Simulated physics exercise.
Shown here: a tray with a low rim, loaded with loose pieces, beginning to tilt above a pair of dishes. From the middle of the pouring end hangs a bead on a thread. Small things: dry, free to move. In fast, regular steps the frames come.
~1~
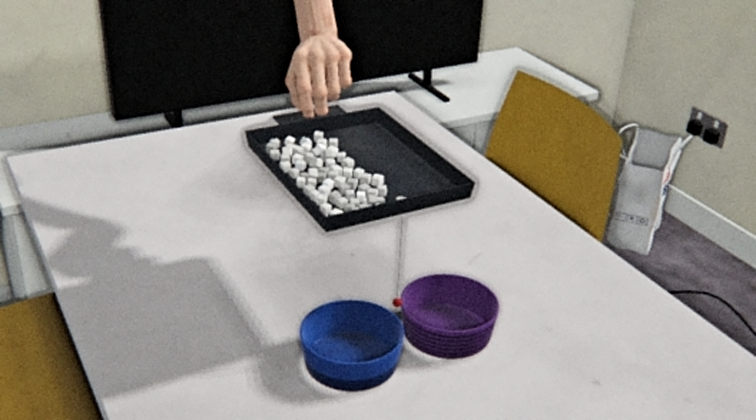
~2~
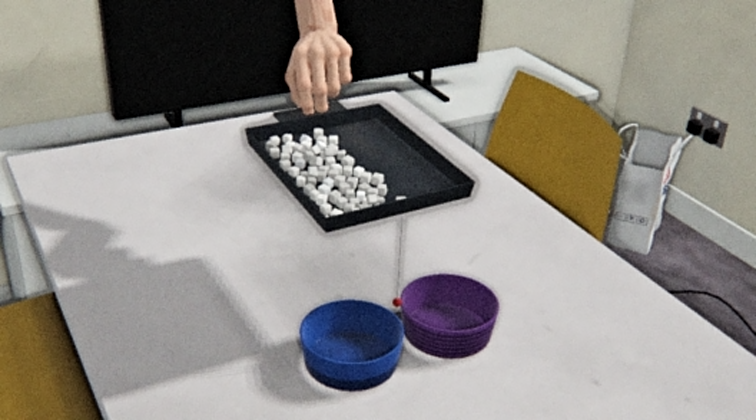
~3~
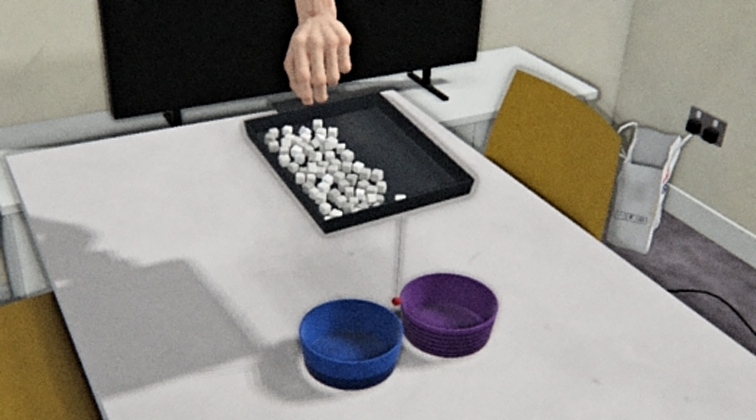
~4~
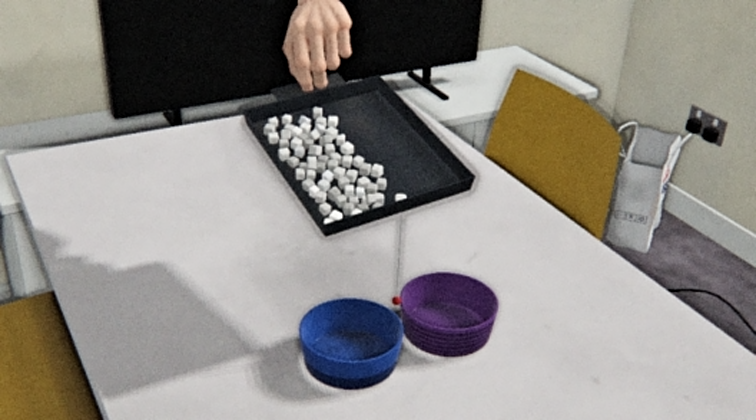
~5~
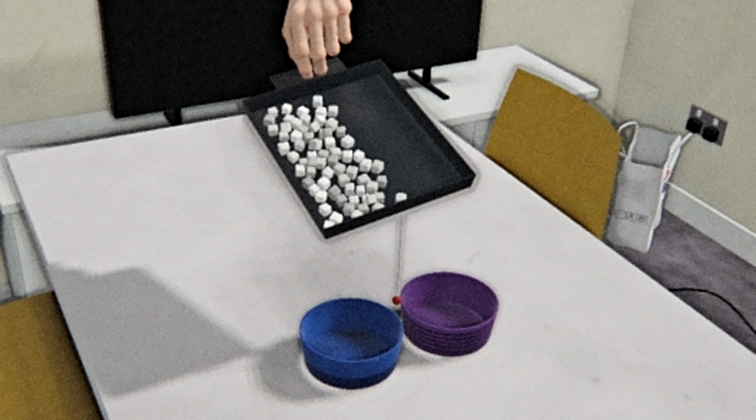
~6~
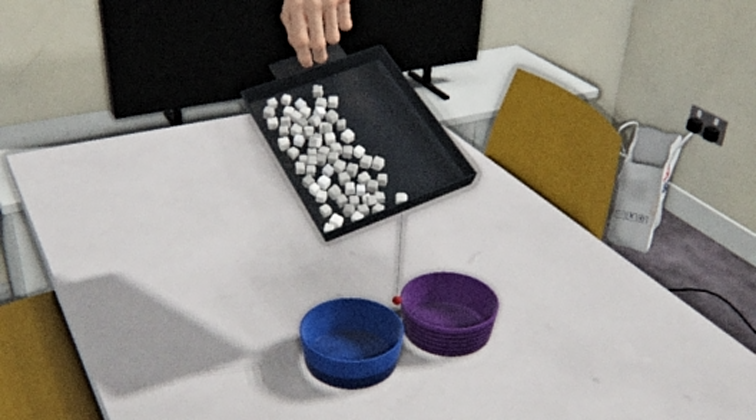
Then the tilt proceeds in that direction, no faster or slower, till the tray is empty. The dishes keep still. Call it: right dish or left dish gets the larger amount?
Left dish.
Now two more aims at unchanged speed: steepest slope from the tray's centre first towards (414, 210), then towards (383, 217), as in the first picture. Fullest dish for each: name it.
The rightmost dish; the leftmost dish.
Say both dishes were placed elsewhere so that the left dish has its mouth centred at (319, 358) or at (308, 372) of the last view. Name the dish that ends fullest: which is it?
The first time it's the left-side dish, the second time it's the left-side dish.
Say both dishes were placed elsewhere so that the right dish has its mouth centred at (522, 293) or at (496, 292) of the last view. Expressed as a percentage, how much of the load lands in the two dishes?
In turn about 0 and about 10 percent.
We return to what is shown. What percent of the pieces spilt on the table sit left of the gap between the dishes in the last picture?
It works out to some 90 per cent.
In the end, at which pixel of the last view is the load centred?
Somewhere around (338, 373) in the last picture.
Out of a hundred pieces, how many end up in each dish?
50 per cent goes to the left dish and 0 per cent to the right dish.
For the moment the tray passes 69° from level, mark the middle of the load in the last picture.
Roughly (331, 184).
Soon after the last picture, tray tipped steeply; all on the tray.
A little later, tray tipped past a quarter turn; nearly all on the tray; a stray few in the left dish.
Later still, tray tipped past a quarter turn; about half in the left dish; about half outside both.
At rest, tray tipped past a quarter turn; about half in the left dish; none in the right dish; about half outside both.
